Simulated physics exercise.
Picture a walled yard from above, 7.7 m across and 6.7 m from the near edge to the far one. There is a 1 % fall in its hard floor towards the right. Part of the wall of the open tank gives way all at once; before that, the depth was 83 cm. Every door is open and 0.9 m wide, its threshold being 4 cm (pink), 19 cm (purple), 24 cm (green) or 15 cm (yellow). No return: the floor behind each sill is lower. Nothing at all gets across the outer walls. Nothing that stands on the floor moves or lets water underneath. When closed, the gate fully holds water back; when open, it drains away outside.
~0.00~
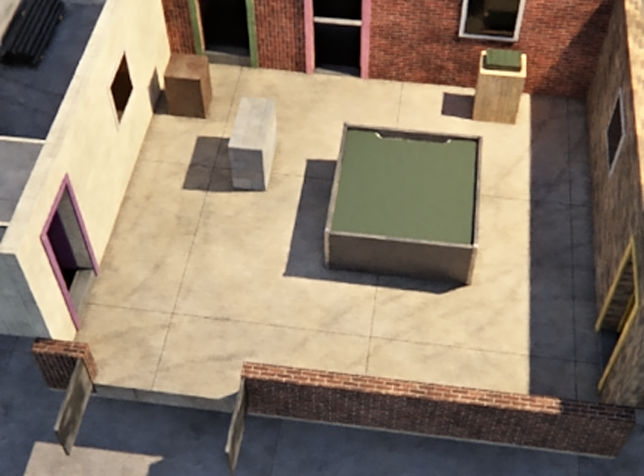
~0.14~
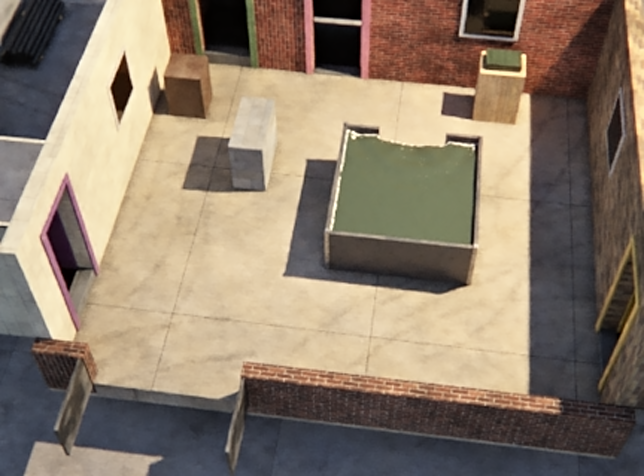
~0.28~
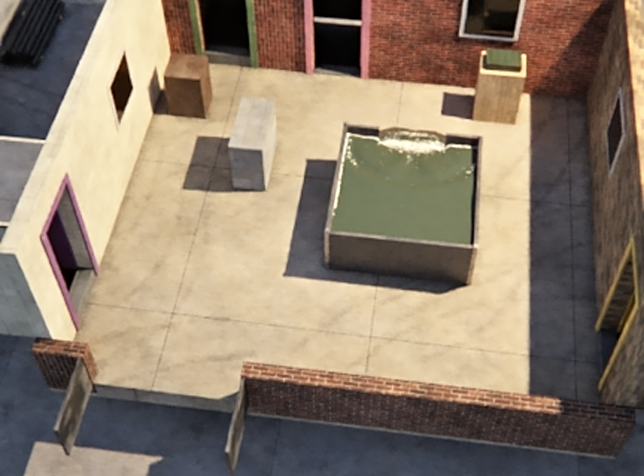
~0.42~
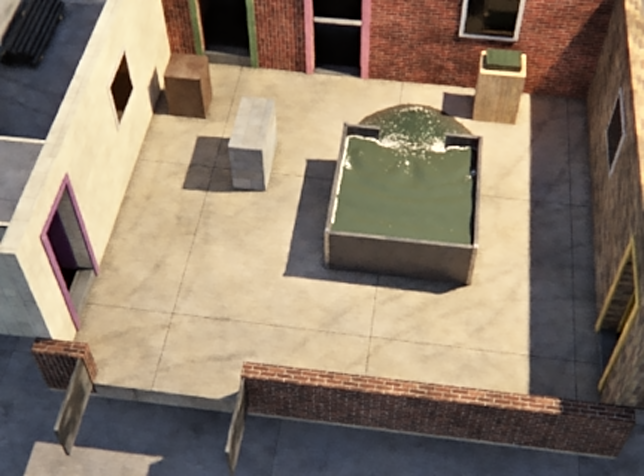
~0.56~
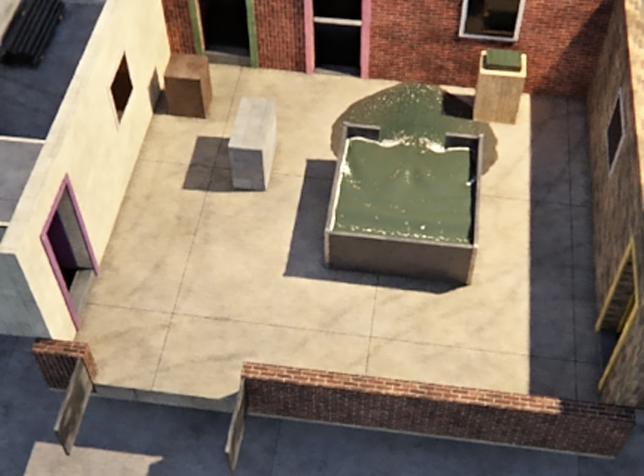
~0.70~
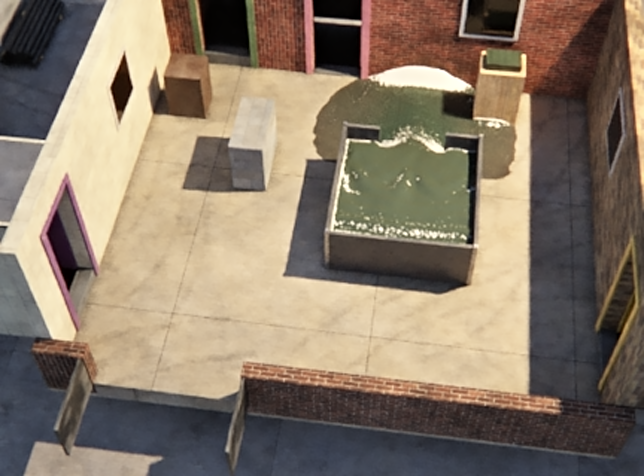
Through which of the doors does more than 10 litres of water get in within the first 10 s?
The pink door lets in more than 10 litres; the purple door does not let in more than 10 litres; the green door does not let in more than 10 litres; the yellow door does not let in more than 10 litres.
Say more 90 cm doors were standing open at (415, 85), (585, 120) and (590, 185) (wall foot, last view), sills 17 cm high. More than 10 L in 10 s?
The first one exceeds it, the second one exceeds it, and the third one doesn't reach it.
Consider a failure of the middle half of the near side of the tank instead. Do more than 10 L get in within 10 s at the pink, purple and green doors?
For pink, too much; for purple, too little; for green, too little.
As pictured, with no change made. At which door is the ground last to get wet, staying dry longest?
It's the purple door.
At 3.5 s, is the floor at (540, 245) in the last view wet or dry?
Looks like it's submerged.
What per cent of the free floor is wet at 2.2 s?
Wet share: Near 20 percent.
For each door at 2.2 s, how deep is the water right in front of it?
You'd see pink at 18 cm, purple at 0 cm, green at 8 cm and yellow at 0 cm.
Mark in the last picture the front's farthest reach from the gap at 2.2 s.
Somewhere around (170, 65).
After 1.4 s water covers 15 % of the floor and is deepest (51 cm) near (470, 101); pink door 20 cm at the sill, 22 L in, purple door not reached, green door not reached, yellow door not reached.
After 2.2 s water covers 20 % of the floor and is deepest (44 cm) near (421, 89); pink door 18 cm at the sill, 96 L in, purple door not reached, green door 8 cm at the sill, 0 L in, yellow door not reached.
After 3.5 s water covers 40 % of the floor and is deepest (30 cm) near (469, 115); pink door 13 cm at the sill, 174 L in, purple door not reached, green door 8 cm at the sill, 0 L in, yellow door not reached.
After 6.0 s water covers 75 % of the floor and is deepest (20 cm) near (580, 105); pink door 9 cm at the sill, 254 L in, purple door 4 cm at the sill, 0 L in, green door 19 cm at the sill, 0 L in, yellow door 4 cm at the sill, 0 L in.
After 10.0 s water covers 95 % of the floor and is deepest (13 cm) near (592, 395); pink door 7 cm at the sill, 296 L in, purple door 4 cm at the sill, 0 L in, green door 9 cm at the sill, 0 L in, yellow door 13 cm at the sill, 0 L in.
